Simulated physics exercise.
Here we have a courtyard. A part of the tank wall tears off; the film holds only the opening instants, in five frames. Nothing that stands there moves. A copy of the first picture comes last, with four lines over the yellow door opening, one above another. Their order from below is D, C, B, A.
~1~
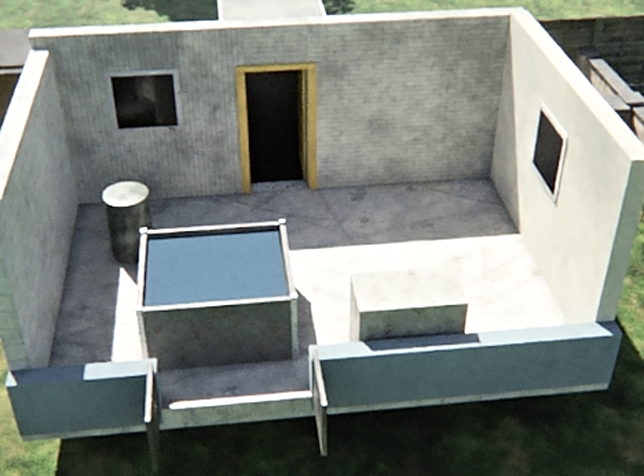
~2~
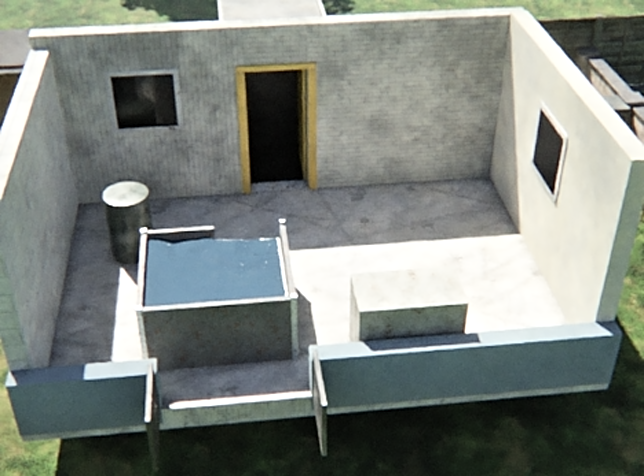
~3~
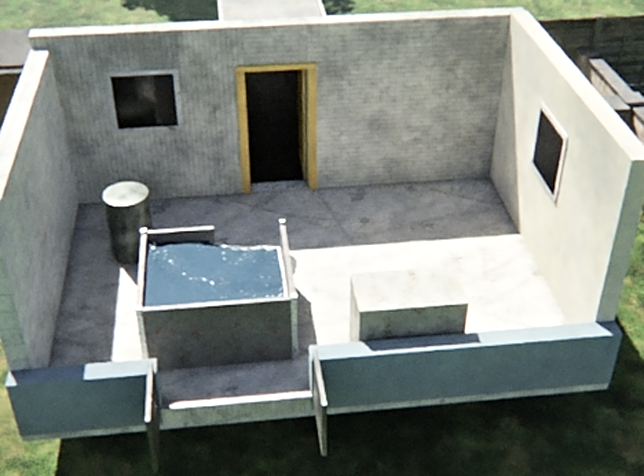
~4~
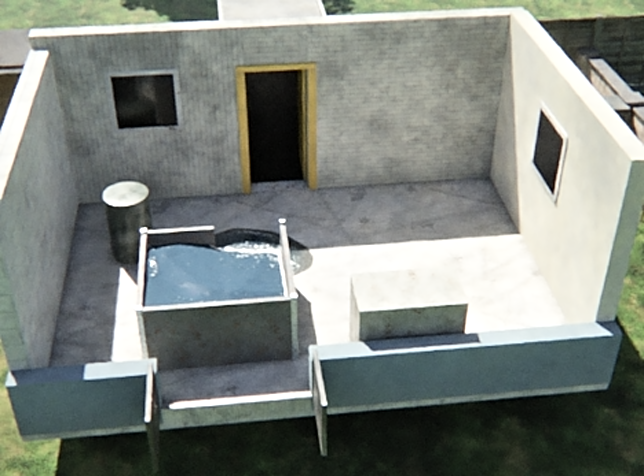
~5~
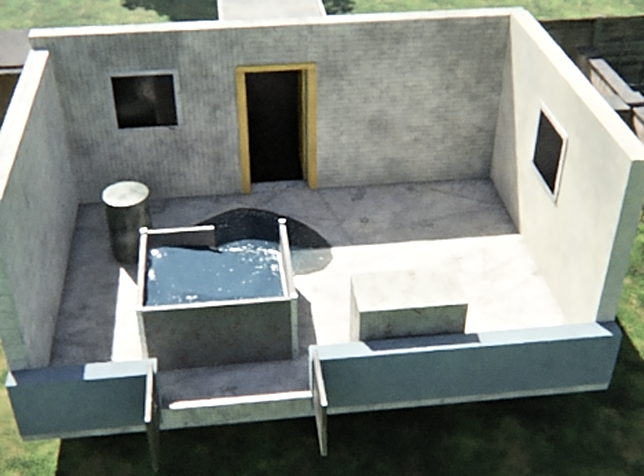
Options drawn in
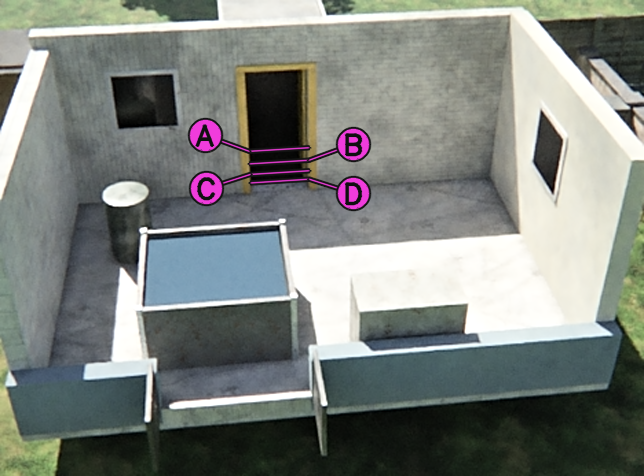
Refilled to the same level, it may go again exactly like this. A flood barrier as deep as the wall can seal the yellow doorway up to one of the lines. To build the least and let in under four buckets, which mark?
C is the one.
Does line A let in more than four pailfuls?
No.
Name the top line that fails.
The answer is D.
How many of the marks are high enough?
Three of them.
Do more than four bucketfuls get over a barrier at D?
Yes, it does.
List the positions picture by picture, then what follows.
Water in the tank at rest, its middle at (216, 268); foot of the yellow doorway at (280, 191); open gate at (233, 349).
Water covers 1 % of the ground, its front hidden from here.
Water covers 3 % of the ground, its front hidden from here.
Water covers 7 % of the ground and shows as far out as (297, 262).
Water covers 12 % of the ground and shows as far out as (252, 210).
On the marked copy, A at (279, 149); B at (279, 162); C at (279, 172); D at (280, 181); from the bottom up D, C, B, A.
Choosing A, nothing gets over.
Choosing B, nothing gets over.
Choosing C, a bucket or two gets in.
Choosing D, some 15 bucketfuls get in.
